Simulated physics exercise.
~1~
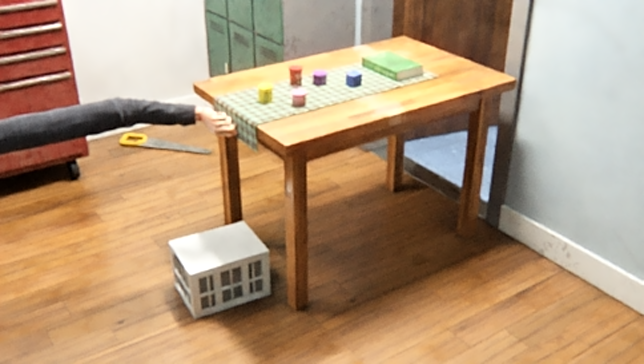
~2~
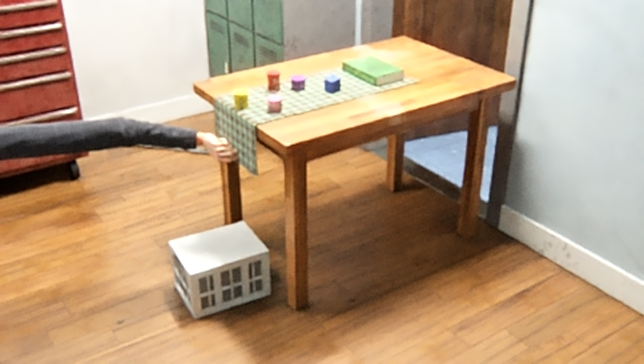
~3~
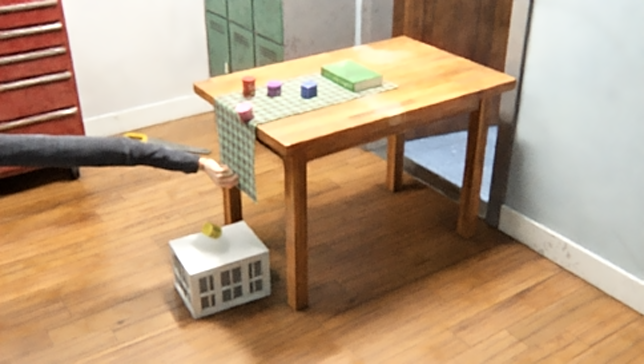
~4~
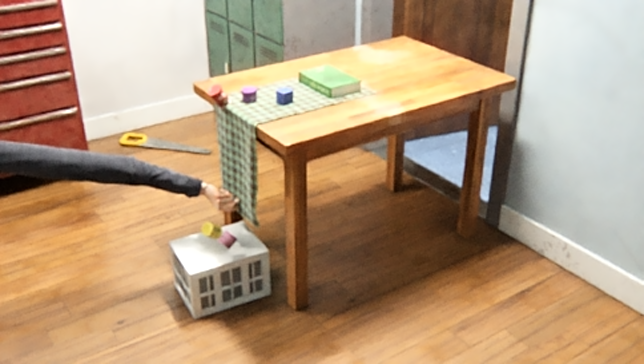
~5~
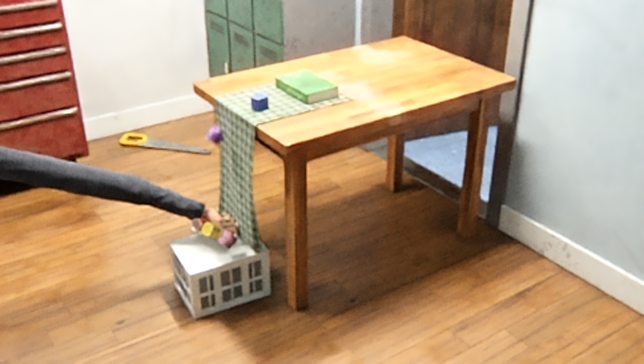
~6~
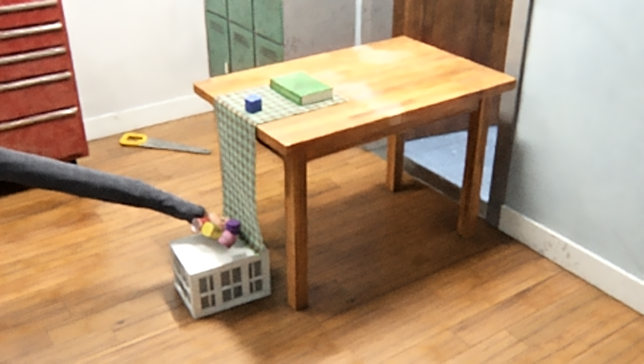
In a room with a wooden floor, seen from a fixed, slightly raised view, a wooden table carries a green checked cloth with a green book and small yellow, pink, red, purple and blue objects on it. A white crate sits below the table's left end, near a red tool cabinet. A dark-sleeved arm reaches in from the left and pulls the cloth's hanging end downward, drawing everything leftward. The yellow object drops onto the crate, then the pink one, followed by the red and the purple. Finally the hem rests at the crate, with the blue cube and book still on the table.
